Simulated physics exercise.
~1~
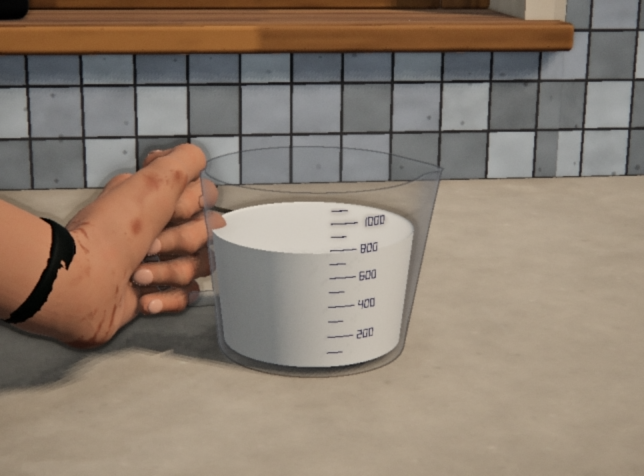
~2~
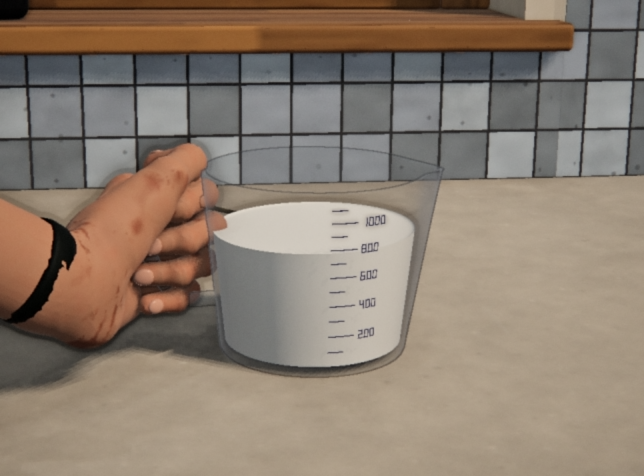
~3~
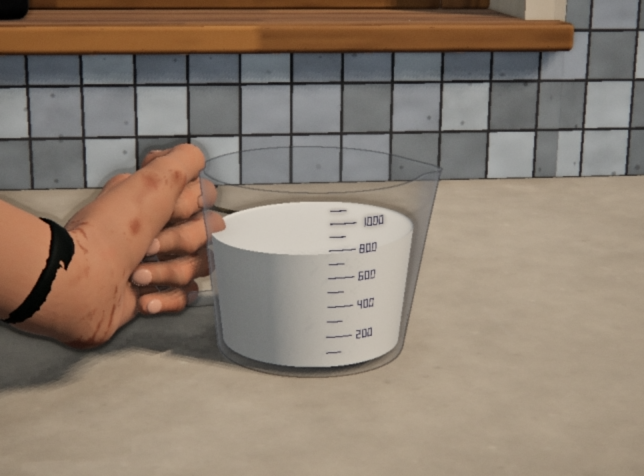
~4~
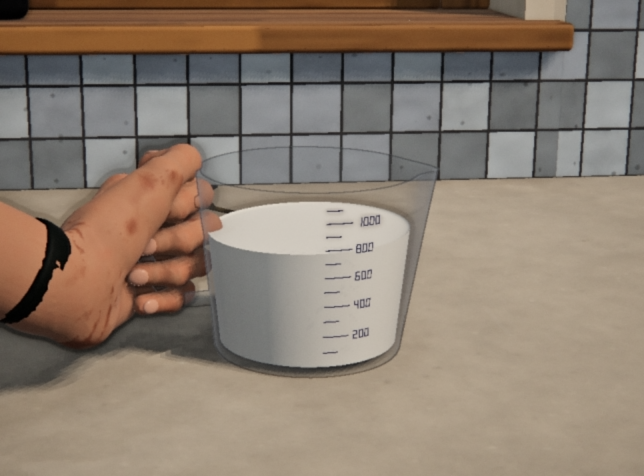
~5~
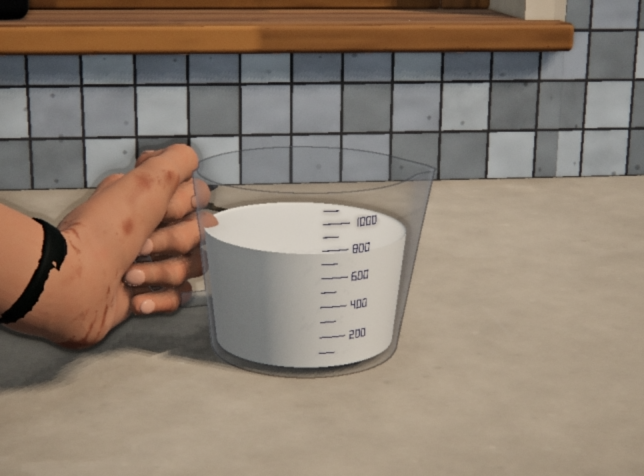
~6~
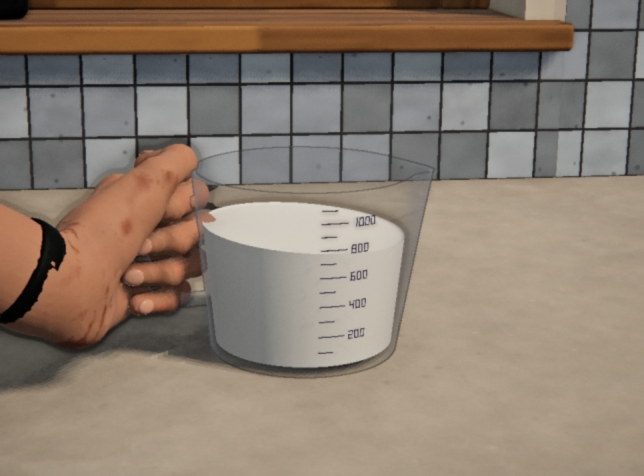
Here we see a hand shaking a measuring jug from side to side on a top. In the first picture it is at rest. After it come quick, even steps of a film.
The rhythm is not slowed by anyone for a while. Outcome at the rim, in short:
No overflow.
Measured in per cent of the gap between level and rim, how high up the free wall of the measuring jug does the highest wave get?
20 per cent.
A moment on, the highest wave so far stays far below the rim.
When it is over, the highest wave so far stays far below the rim; nothing has left it.
